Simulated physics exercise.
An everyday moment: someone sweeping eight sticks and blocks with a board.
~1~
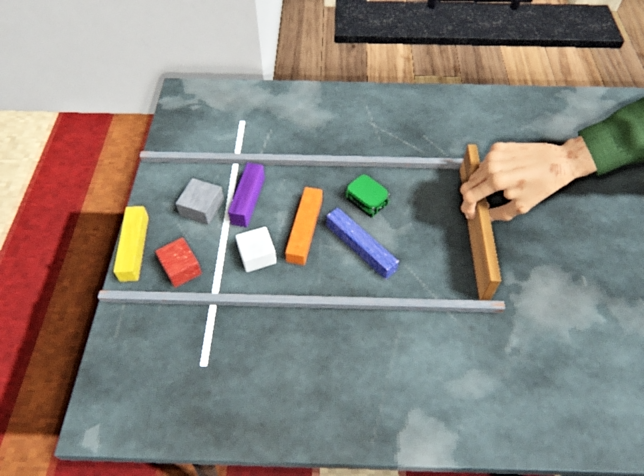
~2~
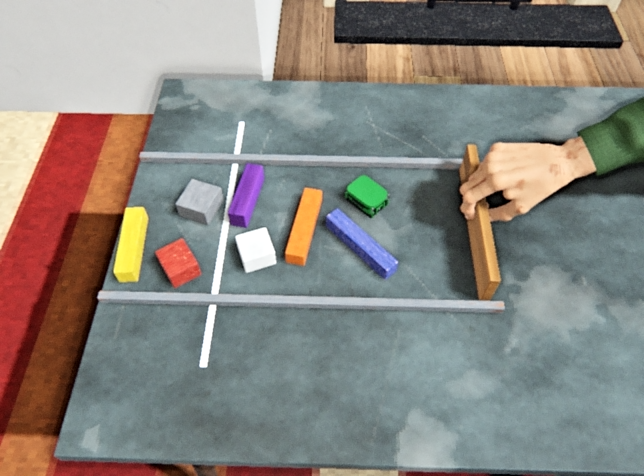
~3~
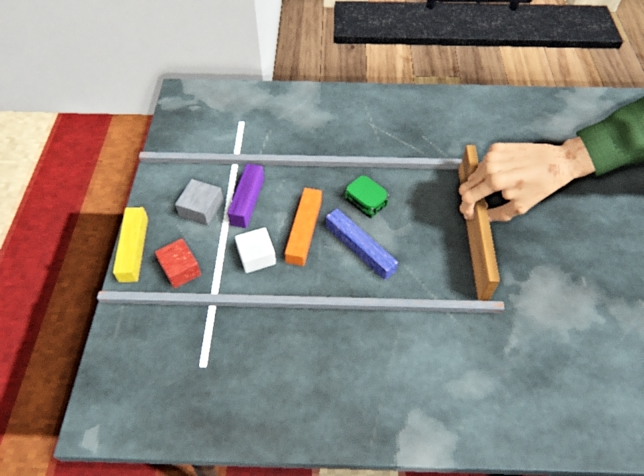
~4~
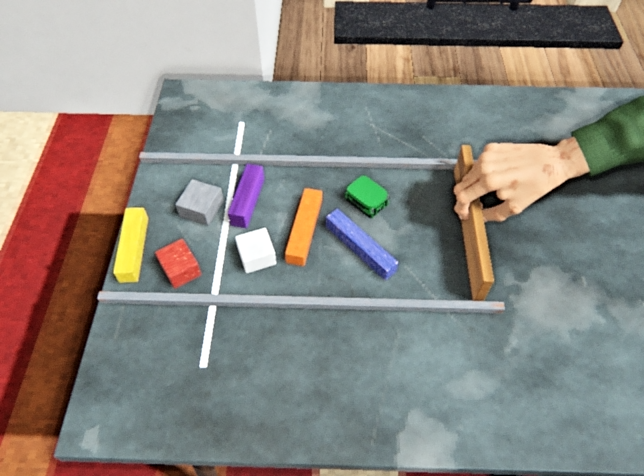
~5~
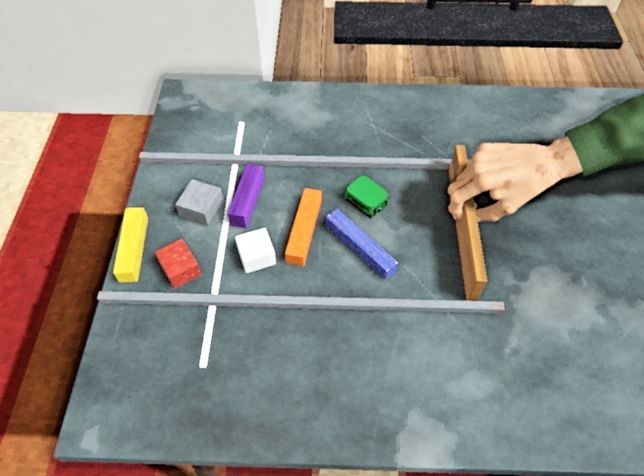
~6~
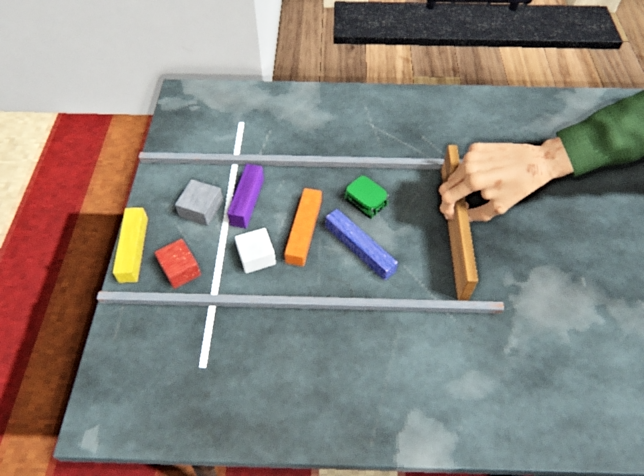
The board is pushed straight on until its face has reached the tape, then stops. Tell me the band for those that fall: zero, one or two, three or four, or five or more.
Outcome: The number that fall off is zero.
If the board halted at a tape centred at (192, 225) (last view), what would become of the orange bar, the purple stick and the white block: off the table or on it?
The orange bar is kept; the purple stick holds on; the white block remains up.
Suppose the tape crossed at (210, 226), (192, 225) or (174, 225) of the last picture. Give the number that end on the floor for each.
In that order 1, 2 and 2.
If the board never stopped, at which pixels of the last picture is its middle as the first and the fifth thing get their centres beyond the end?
At (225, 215) for the first, at (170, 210) for the fifth.
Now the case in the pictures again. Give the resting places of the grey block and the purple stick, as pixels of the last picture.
Near (150, 207) and (176, 194).
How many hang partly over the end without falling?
1 of them.
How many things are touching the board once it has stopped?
In contact: 2.
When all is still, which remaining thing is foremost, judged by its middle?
The yellow bar ends nearest.
Early on, none off yet; yellow bar at rest near (131, 244); red block at rest near (178, 264); grey block at rest near (200, 203).
Finally, the number that fall off is zero.
